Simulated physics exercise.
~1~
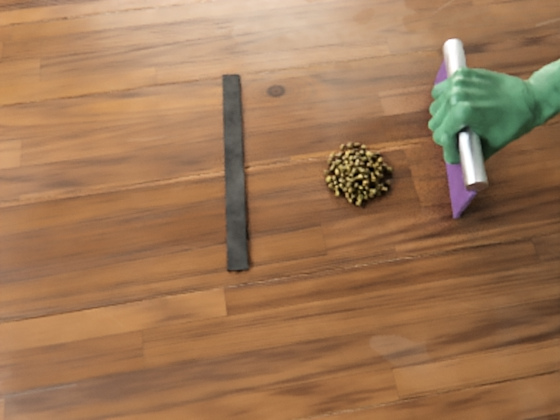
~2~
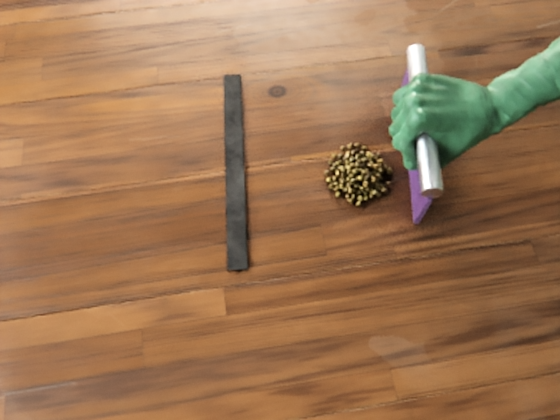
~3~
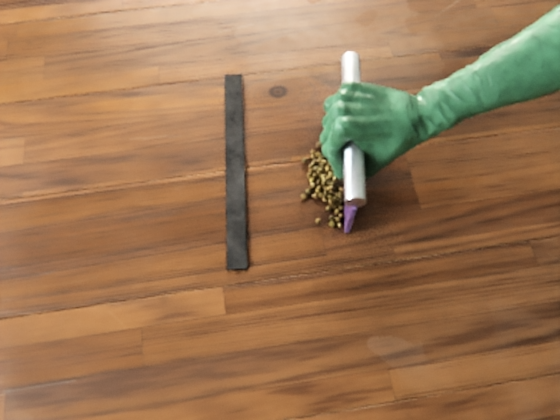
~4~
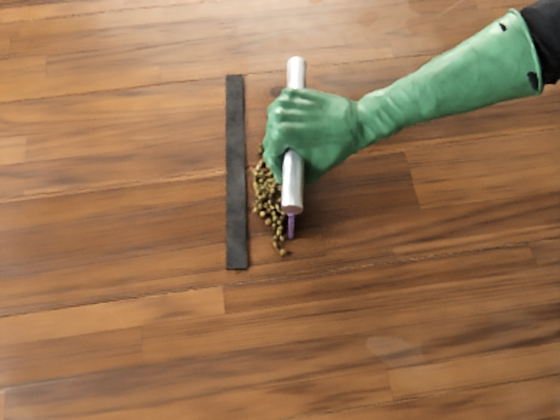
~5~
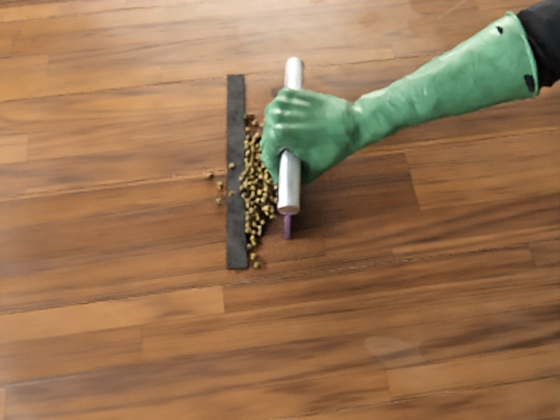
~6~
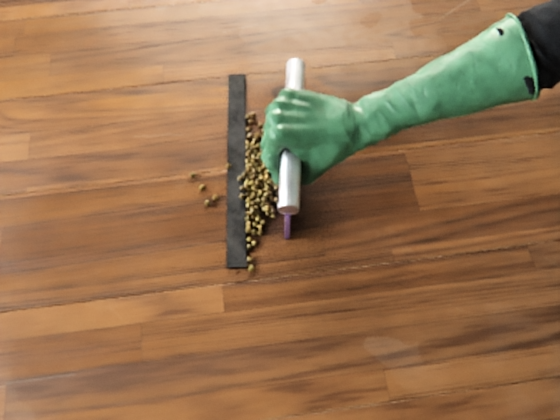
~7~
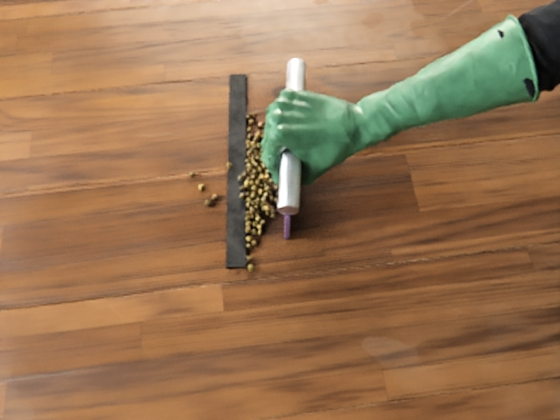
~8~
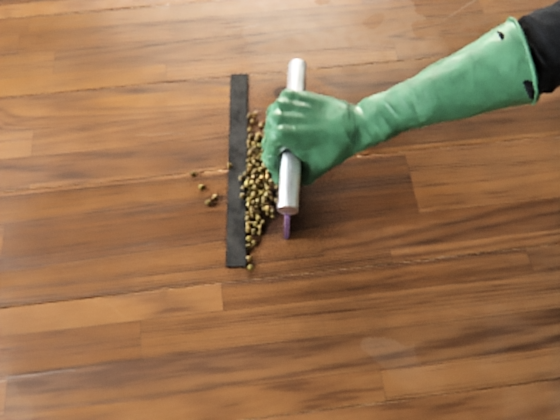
A green-gloved hand holding a scraper with a silver handle and purple blade moves left across a brown wooden floor, seen from above. A small round heap of greenish-gold, lentil-like pieces lies near the middle, with a flat black strip fixed to its left. The blade reaches the heap and pushes it left, squeezing the pieces into a longer band. The scraper stops just short of the strip, while the pieces spread along its right edge and a few skip over to the left. At the end, the hand holds still, most pieces remain packed between blade and strip, and a few lie beyond it.
